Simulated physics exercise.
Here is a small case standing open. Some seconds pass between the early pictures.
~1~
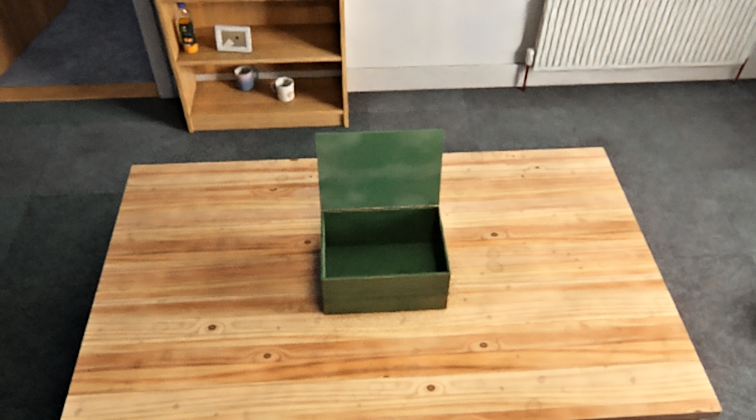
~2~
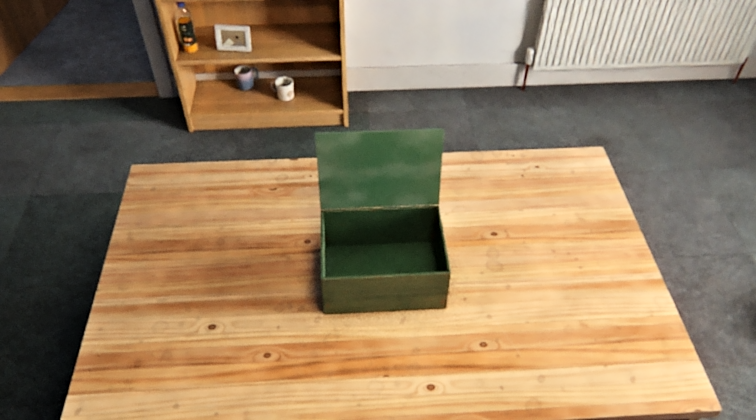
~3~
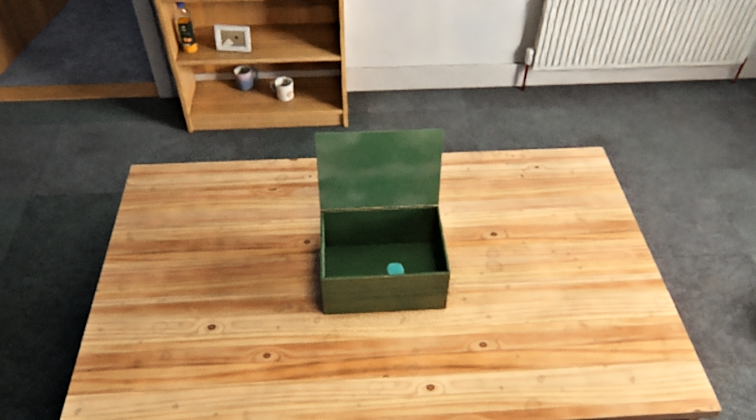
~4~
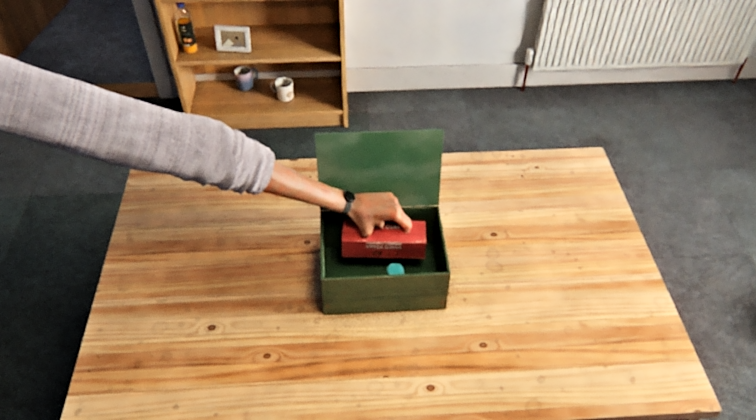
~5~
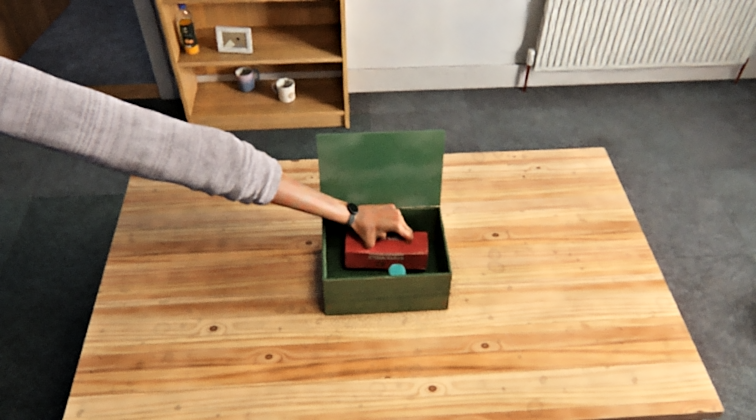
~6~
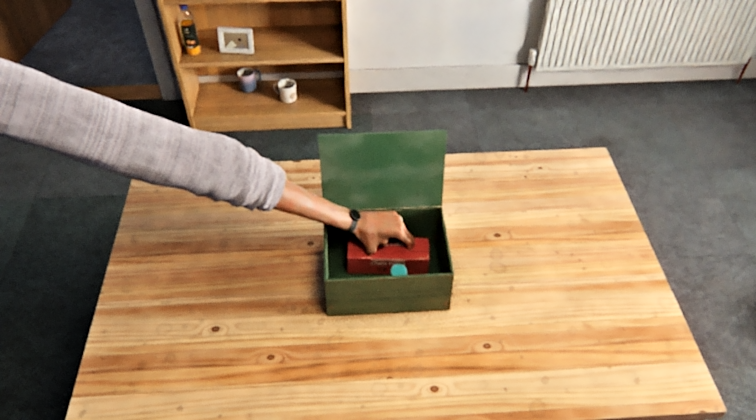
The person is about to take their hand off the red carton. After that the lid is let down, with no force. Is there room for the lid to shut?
Here the lid closes.
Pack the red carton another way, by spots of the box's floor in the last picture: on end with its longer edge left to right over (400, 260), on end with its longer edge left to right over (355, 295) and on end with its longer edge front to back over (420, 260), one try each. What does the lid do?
In the first case it will not close; in the second case it is held up; in the third case it stays ajar.
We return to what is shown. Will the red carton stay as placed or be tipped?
It keeps its pose.
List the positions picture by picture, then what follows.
In the first frame, the last thing is not in view yet.
In the second frame, the last thing is not in view yet.
In the third frame, the last thing is not in view yet.
The fourth frame shows still above its spot; red carton (384, 239).
The fifth frame shows still above its spot; red carton (387, 250).
The sixth frame shows in place under the hand; red carton (388, 256).
Then, 1.40 s later than the last frame, lid 79° above the rim.
Then, 1.70 s later than the last frame, lid 49° above the rim.
Then, 1.90 s later than the last frame, lid 16° above the rim.
When it is over, lid shut; both as before. End places, in pixels of the last picture, red carton near (388, 256).
